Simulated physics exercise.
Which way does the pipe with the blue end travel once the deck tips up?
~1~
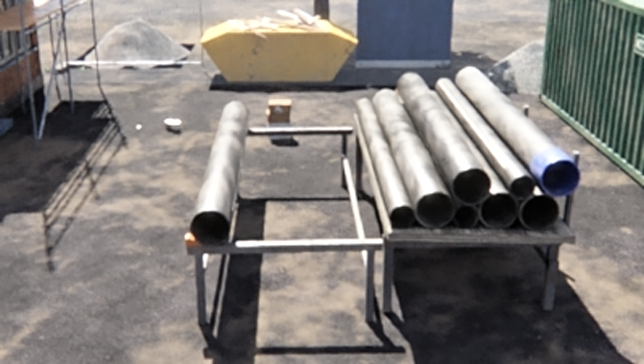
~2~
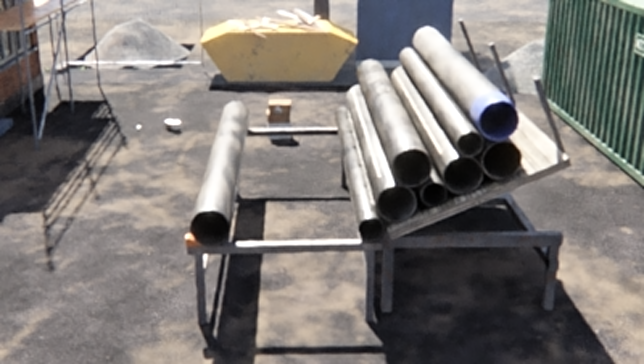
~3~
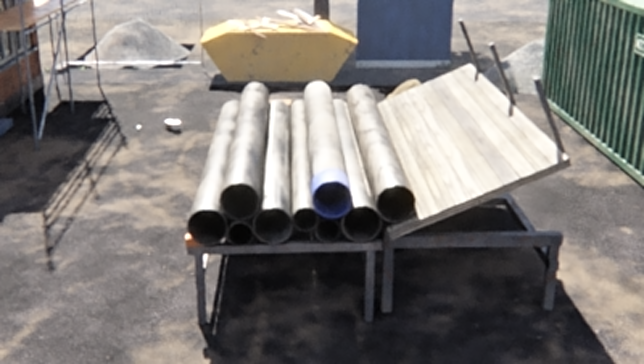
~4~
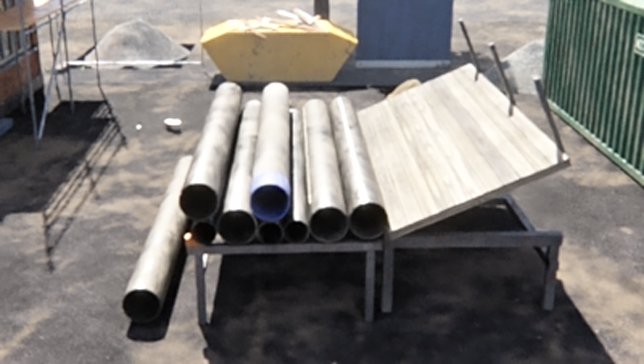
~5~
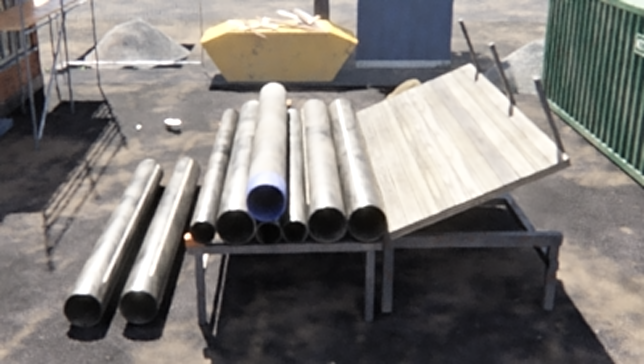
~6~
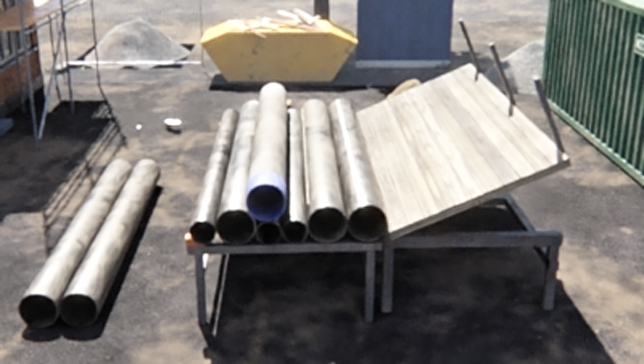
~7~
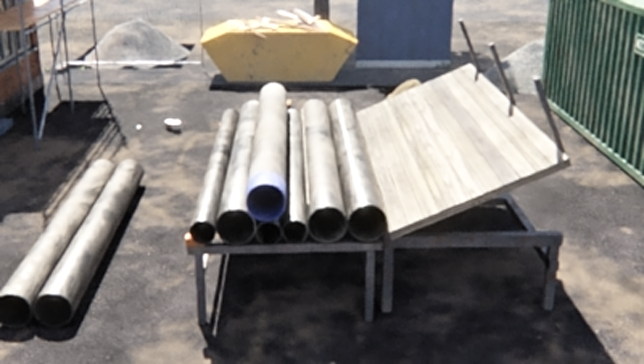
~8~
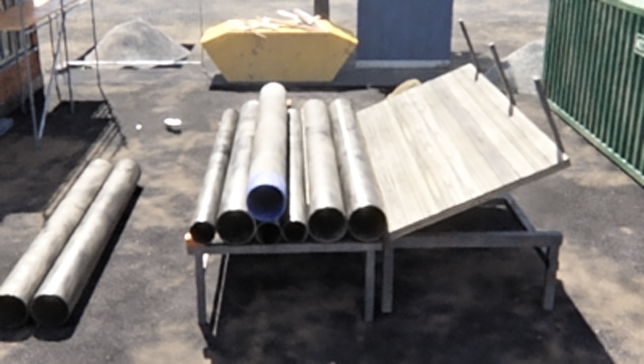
It rolls to the left, off the tilted deck and onto the rails, where it comes to rest on top of other pipes.
